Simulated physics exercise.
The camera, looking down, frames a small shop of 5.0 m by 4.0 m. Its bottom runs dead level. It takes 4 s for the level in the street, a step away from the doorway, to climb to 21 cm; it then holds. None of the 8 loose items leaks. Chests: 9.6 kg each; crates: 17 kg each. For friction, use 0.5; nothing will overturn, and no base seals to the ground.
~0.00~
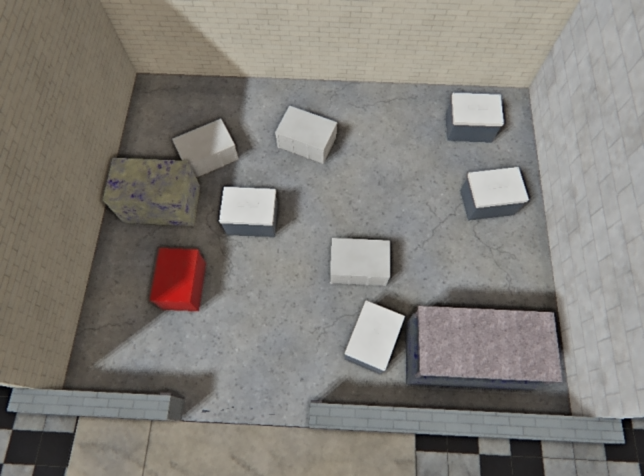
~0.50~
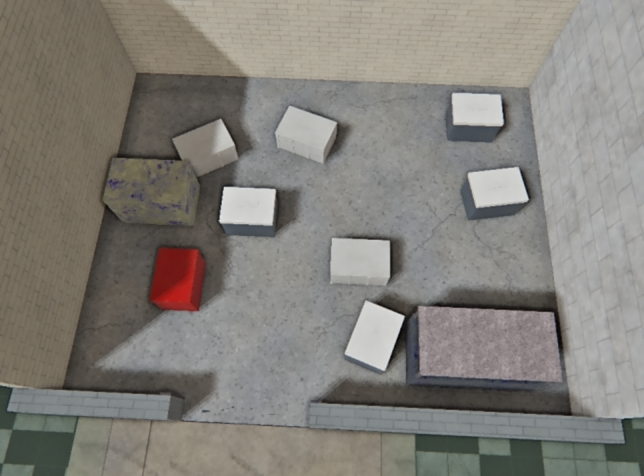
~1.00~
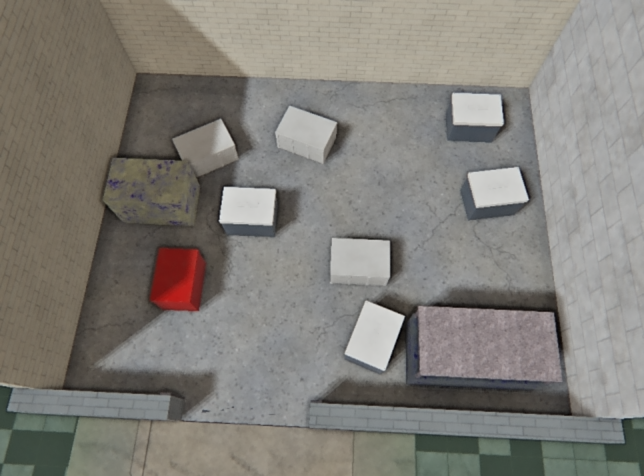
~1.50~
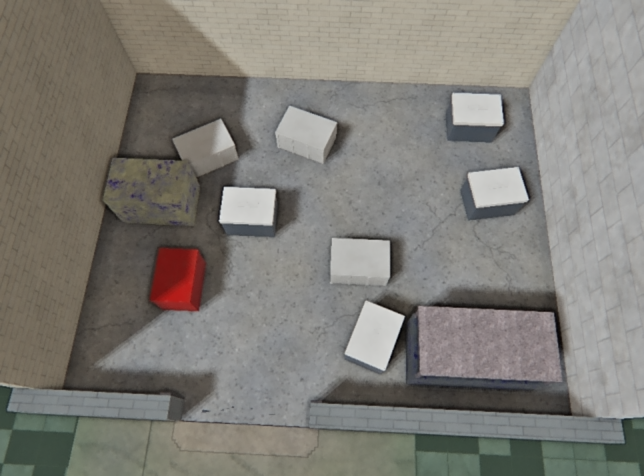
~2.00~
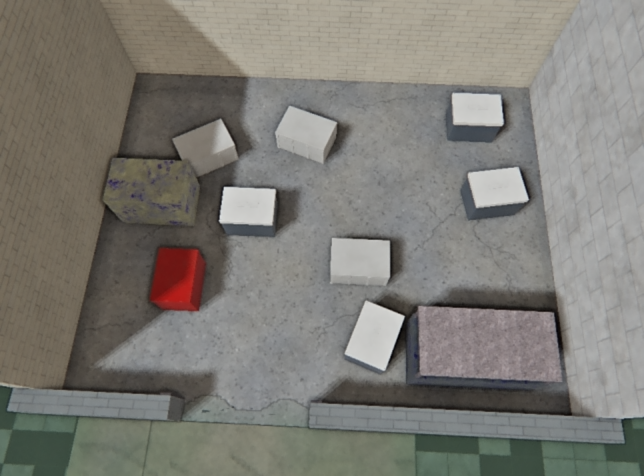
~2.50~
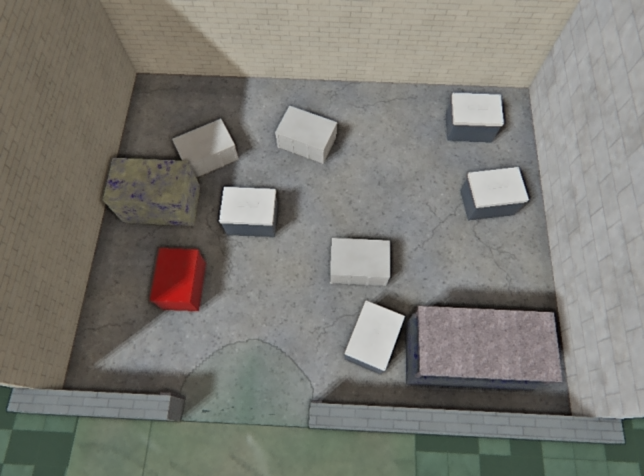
Small shop seen from above, greenish water spreading over the street outside, then edging through the doorway while chests and blocks stay still.
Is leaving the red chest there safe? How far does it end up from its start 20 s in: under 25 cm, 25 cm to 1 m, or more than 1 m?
Looks like it will shift a fair bit.
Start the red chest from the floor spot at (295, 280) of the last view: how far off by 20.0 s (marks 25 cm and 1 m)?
What happens is it gets pushed a long way.
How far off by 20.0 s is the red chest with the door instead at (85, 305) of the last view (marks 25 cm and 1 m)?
The red chest drifts well away.
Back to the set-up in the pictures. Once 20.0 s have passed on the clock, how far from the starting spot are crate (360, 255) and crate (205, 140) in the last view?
150 cm and 40 cm respectively.
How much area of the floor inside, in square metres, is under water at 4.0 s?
Roughly 4.0 m2 of it is wet.
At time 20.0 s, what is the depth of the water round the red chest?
Depth approx. 12 cm.
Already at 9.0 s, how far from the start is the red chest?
Around 100 cm from the start by that time.
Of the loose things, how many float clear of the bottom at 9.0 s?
At that moment 4.
After 4.0 s the red chest is near (172, 273), 0.0 m from its start, aground; 0 afloat.
After 9.0 s the red chest is near (104, 362), 1.0 m from its start, afloat; 4 afloat.
After 16.0 s the red chest is near (121, 349), 0.8 m from its start, afloat; 8 afloat.
After 20.0 s the red chest is near (135, 256), 0.4 m from its start, afloat; 8 afloat.
